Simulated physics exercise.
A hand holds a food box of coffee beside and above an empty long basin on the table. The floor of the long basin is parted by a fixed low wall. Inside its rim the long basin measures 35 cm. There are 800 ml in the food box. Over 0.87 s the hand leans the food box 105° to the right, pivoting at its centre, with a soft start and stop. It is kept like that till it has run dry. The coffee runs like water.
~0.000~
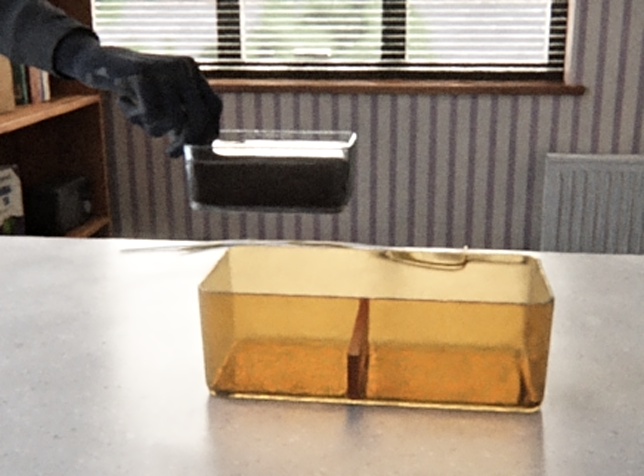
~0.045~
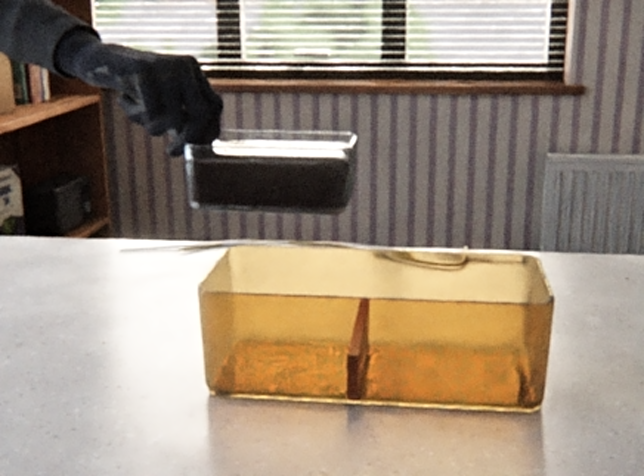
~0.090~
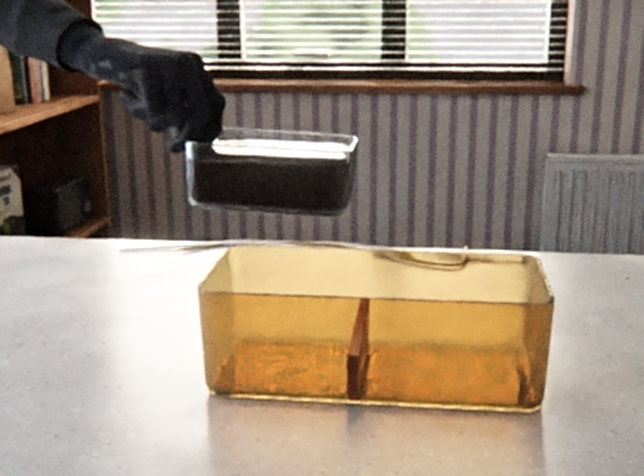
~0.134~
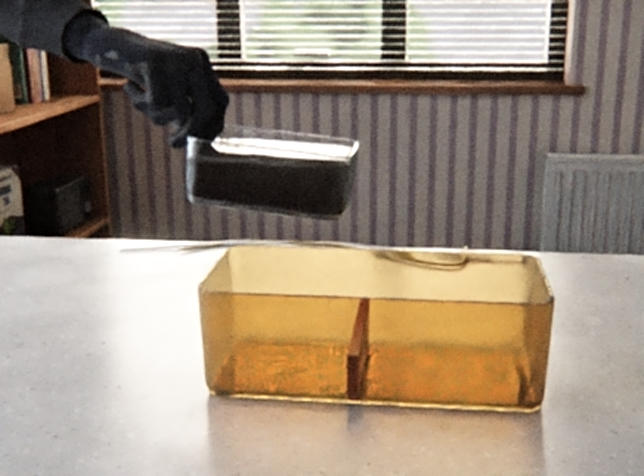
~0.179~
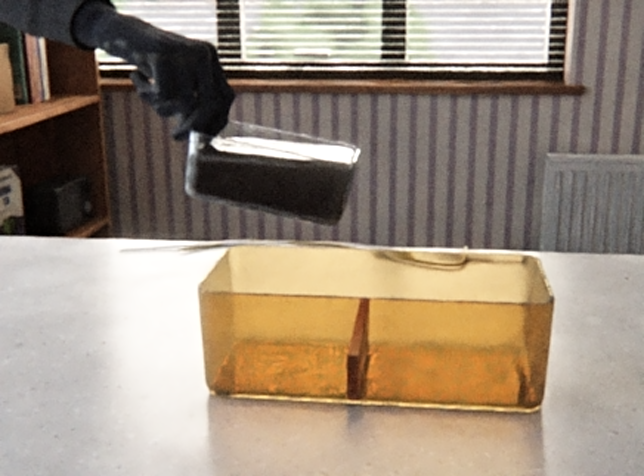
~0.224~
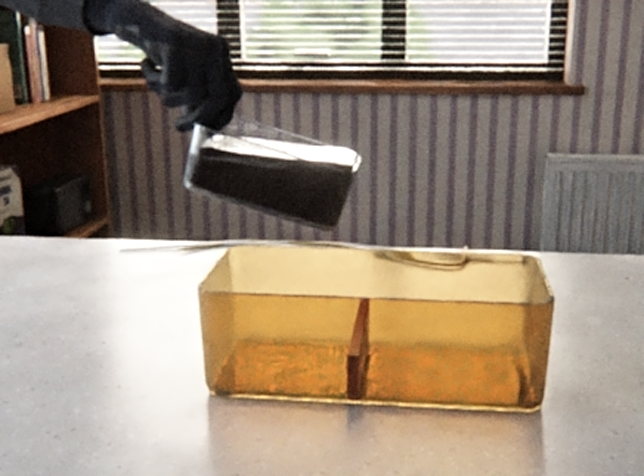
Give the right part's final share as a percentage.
The far part has some 81 per cent.
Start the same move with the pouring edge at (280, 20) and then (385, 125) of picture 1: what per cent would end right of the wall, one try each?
In turn about 60 and 85 per cent.
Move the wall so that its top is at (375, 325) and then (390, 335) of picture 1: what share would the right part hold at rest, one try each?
First 75, then 65 per cent.
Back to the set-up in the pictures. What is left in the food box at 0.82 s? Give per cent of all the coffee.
Near 5 in a hundred.
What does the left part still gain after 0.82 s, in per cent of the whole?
Some 6 per cent.
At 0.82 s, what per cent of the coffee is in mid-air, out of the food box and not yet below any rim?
Some 2 per cent.
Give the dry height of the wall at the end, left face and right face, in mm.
Left about 42 mm, right about 26 mm.
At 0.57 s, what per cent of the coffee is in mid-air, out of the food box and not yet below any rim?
Near 34 in a hundred.
By 0.57 s the tilt is 77° and 27 per cent is still to pour, 0 is left of the wall and 38 right of it.
By 0.82 s the tilt is 104° and 5 per cent is still to pour, 12 is left of the wall and 81 right of it.
By 1.08 s the tilt is 105° and 0 per cent is still to pour, 18 is left of the wall and 81 right of it.
By 1.37 s the tilt is 105° and 0 per cent is still to pour, 18 is left of the wall and 81 right of it.
At rest 18 per cent lies left of the wall, 81 right of it and 1 outside.
